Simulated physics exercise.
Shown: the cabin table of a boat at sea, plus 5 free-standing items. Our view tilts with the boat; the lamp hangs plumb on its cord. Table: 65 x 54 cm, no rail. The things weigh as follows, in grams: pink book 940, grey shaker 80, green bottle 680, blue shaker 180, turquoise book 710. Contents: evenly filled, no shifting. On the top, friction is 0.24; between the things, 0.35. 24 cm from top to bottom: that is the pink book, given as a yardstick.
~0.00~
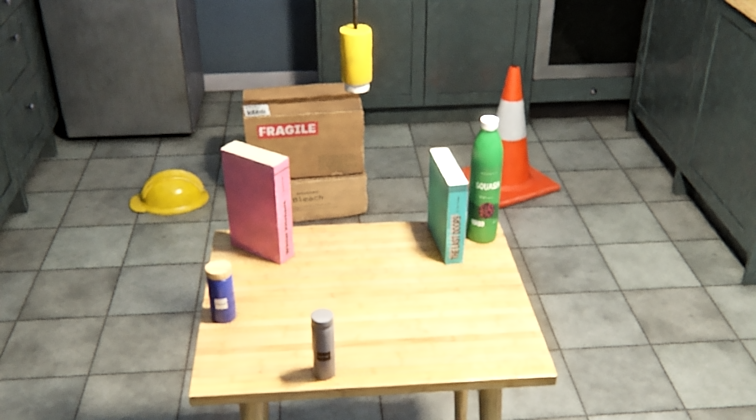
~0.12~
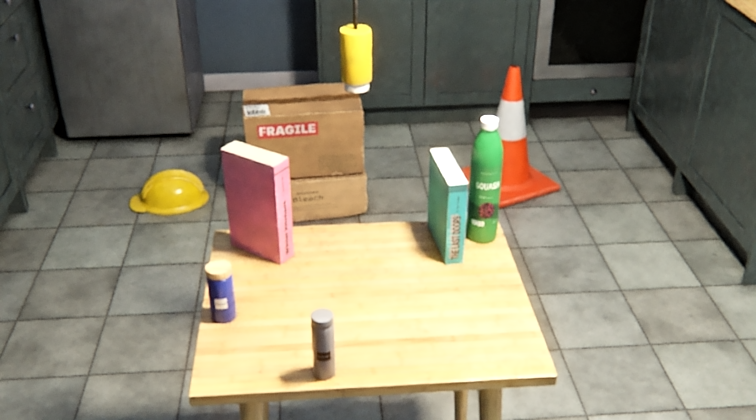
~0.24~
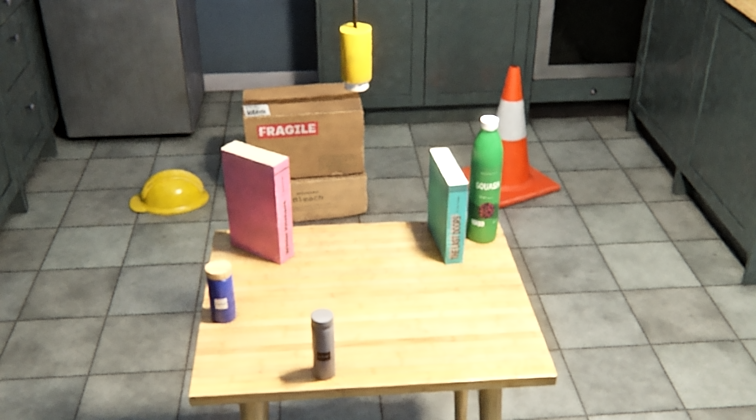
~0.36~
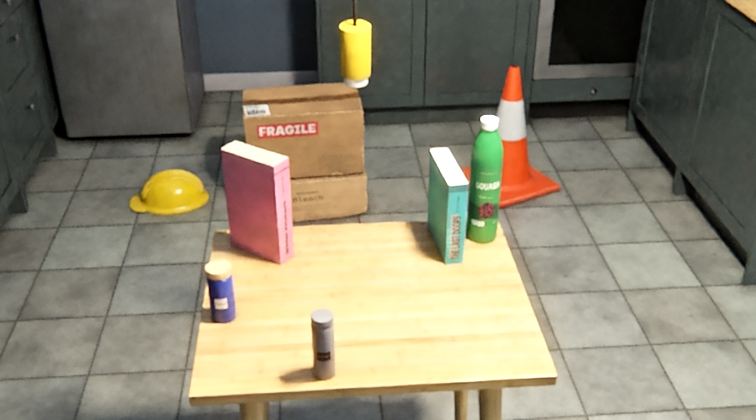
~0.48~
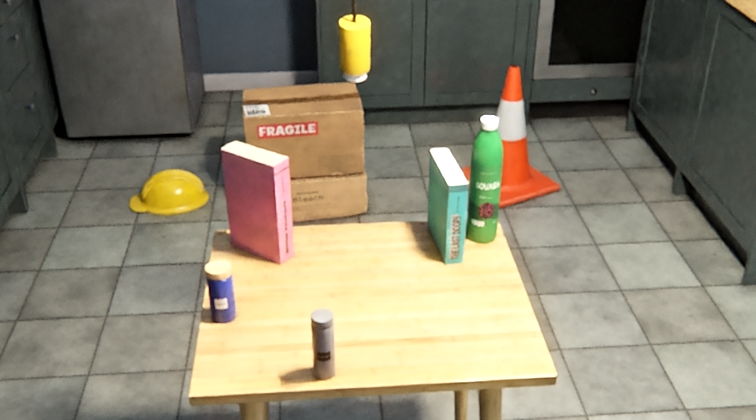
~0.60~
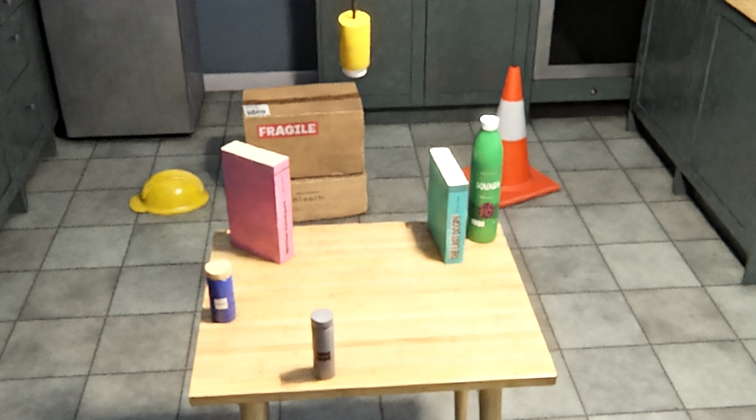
The clip opens on a wooden table holding two books, a green bottle and two small shakers, with a yellow lamp hanging still on its cord beyond. The lamp then slowly swings a little toward the far side, rising slightly in view, while everything on the table stays in place.
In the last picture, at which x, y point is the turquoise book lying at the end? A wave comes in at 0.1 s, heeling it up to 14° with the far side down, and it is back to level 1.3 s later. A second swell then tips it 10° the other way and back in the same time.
I would say near (446, 205).
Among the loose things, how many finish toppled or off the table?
So, 0 in all.
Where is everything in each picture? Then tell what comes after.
In the first frame, boat level; turquoise book (446, 206); pink book (258, 203).
In the second frame, boat level; green bottle (485, 180); blue shaker (221, 292).
In the third frame, heel 2°, far side down; pink book (258, 203); grey shaker (323, 344).
In the fourth frame, heel 5°, far side down; green bottle (485, 180); blue shaker (221, 292).
In the fifth frame, heel 9°, far side down; pink book (258, 203); grey shaker (323, 344).
In the sixth frame, heel 12°, far side down; turquoise book (446, 206); green bottle (485, 180).
By 0.90 s, heel 12°, far side down.
By 1.60 s, heel 2°, near side down.
By 2.60 s, boat level.
When it is over (3.2 s), all 5 within 5 cm of the start. In the last view, turquoise book near (446, 205).
